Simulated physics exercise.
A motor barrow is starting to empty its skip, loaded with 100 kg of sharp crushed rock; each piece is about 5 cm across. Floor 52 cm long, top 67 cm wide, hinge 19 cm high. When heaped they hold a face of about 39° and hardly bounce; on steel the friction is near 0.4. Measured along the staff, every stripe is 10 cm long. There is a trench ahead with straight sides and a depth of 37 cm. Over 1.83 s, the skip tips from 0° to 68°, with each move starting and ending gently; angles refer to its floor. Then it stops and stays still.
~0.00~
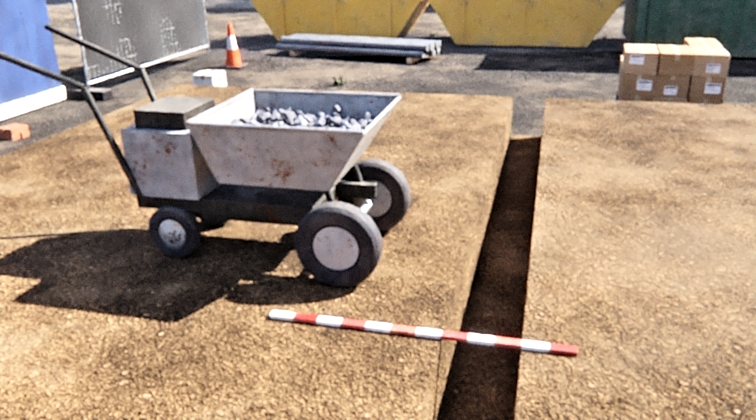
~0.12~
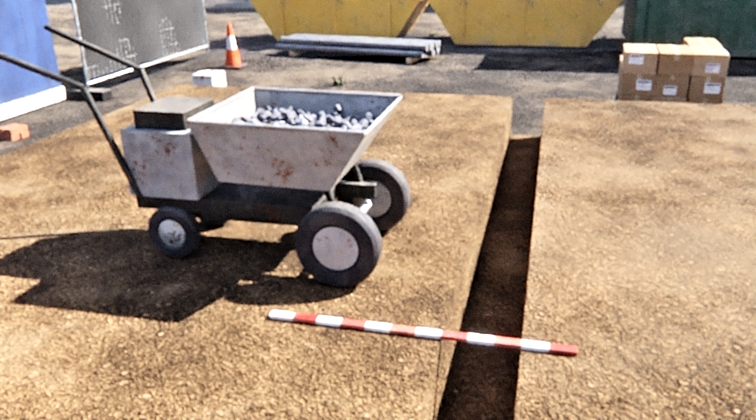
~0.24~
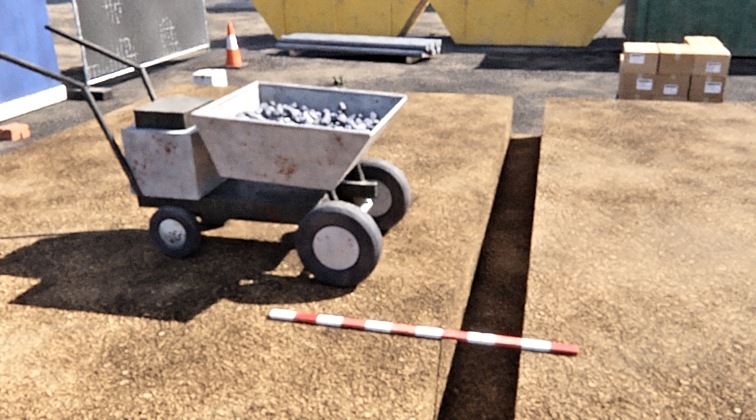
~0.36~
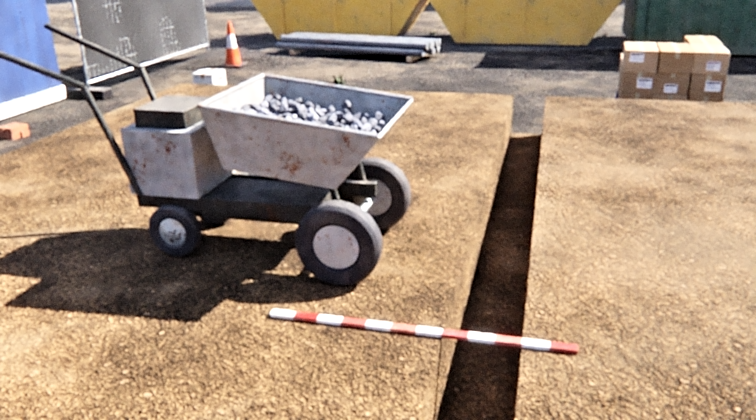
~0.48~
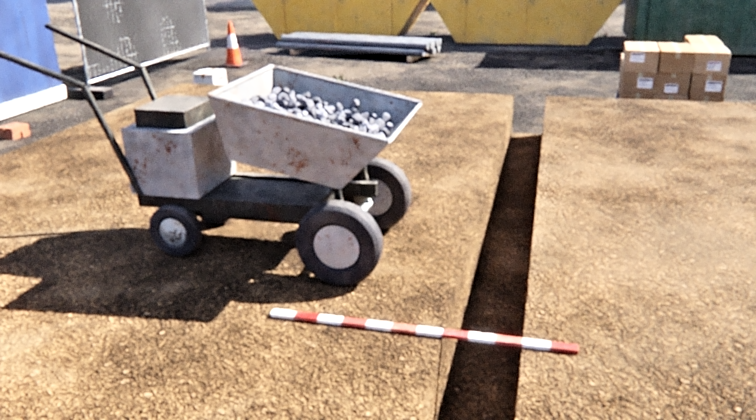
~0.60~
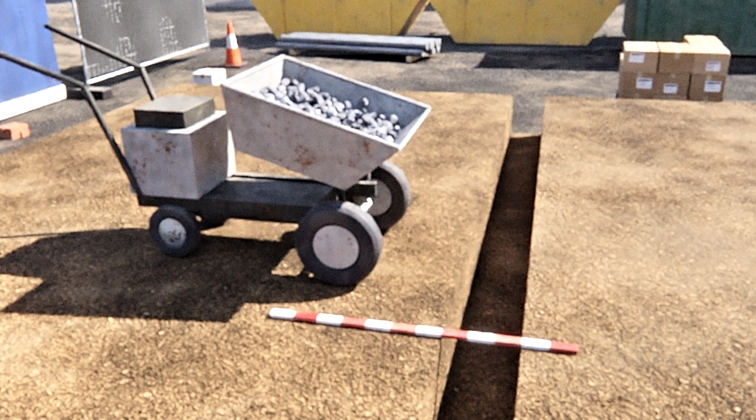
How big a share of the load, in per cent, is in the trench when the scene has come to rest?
A share of about 51 percent.
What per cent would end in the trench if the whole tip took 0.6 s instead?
In that case, around 40%.
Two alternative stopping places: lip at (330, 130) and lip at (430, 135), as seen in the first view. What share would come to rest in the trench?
It comes to about 40 and 10 in a hundred.
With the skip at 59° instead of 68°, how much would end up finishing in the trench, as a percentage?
In that case near 10 per cent.
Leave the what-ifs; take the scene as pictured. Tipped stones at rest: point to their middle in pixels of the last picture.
Look at roughly (497, 328).
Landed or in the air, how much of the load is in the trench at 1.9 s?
Close to 10 per cent at that time.
After 1.4 s the floor is at 57°; 100 % in the skip; the foremost stones are at (447, 192).
After 1.9 s the floor is at 68°; 91 % in the skip, 9 % in the trench; the foremost stones are at (519, 326).
After 2.3 s the floor is at 68°; 71 % in the skip, 27 % in the trench, 1 % past the trench; the foremost stones are at (562, 262).
After 4.2 s the floor is at 68°; 48 % in the skip, 51 % in the trench, 1 % past the trench; the foremost stones are at (573, 261).
